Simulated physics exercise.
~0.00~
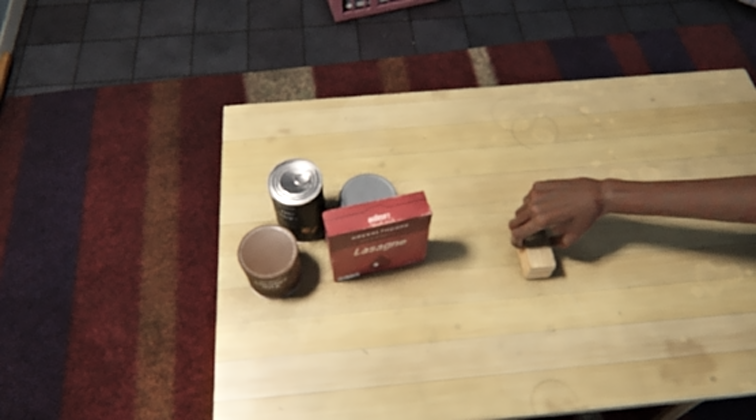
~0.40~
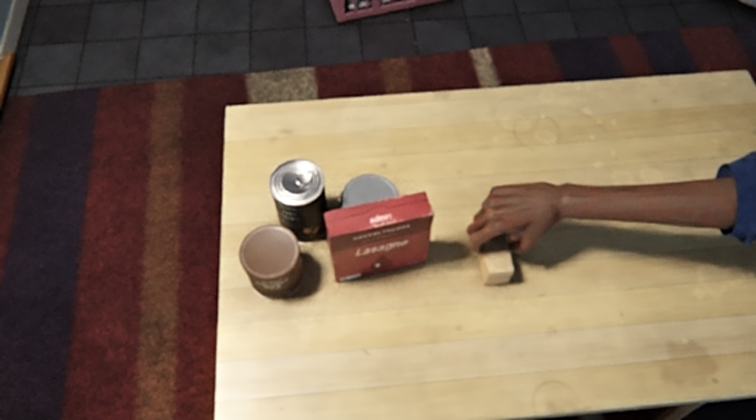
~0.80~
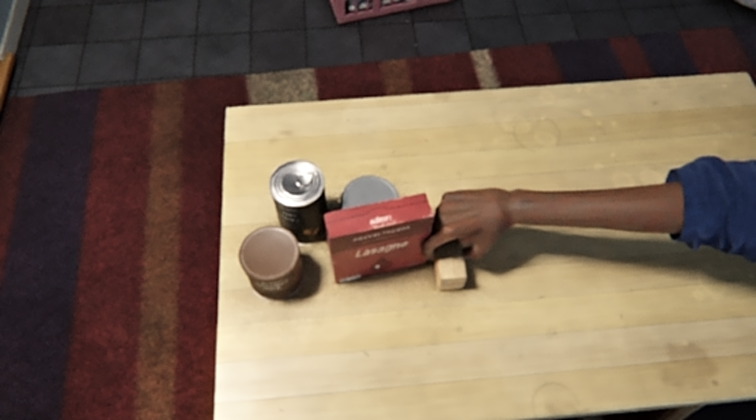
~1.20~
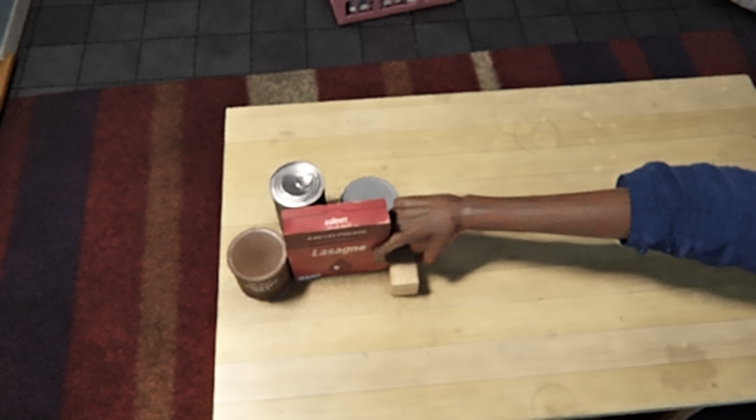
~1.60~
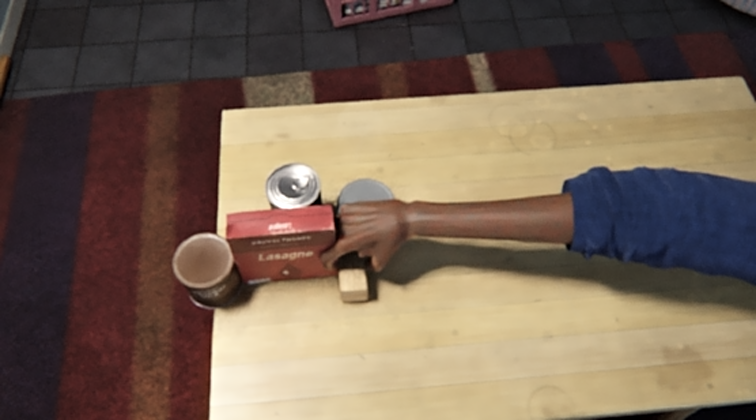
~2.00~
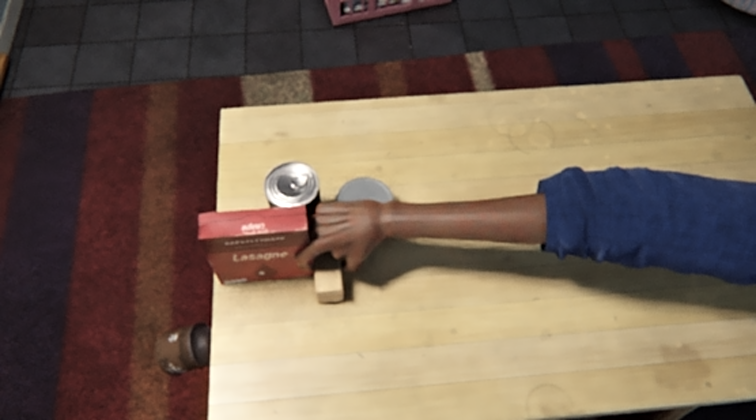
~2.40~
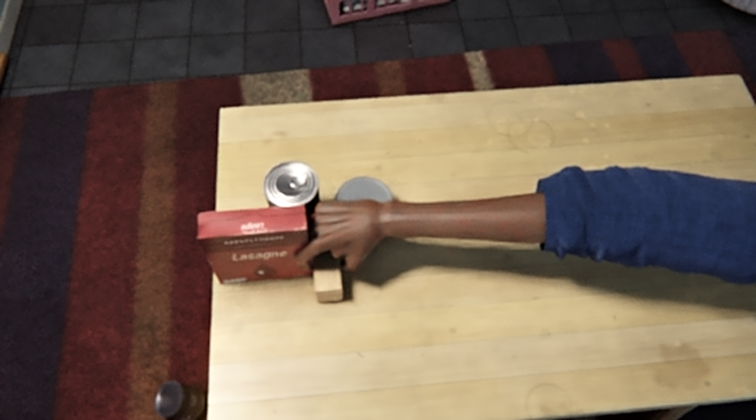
A hand slides a wooden block left, pushing a lasagne box that knocks a brown tin off the table.
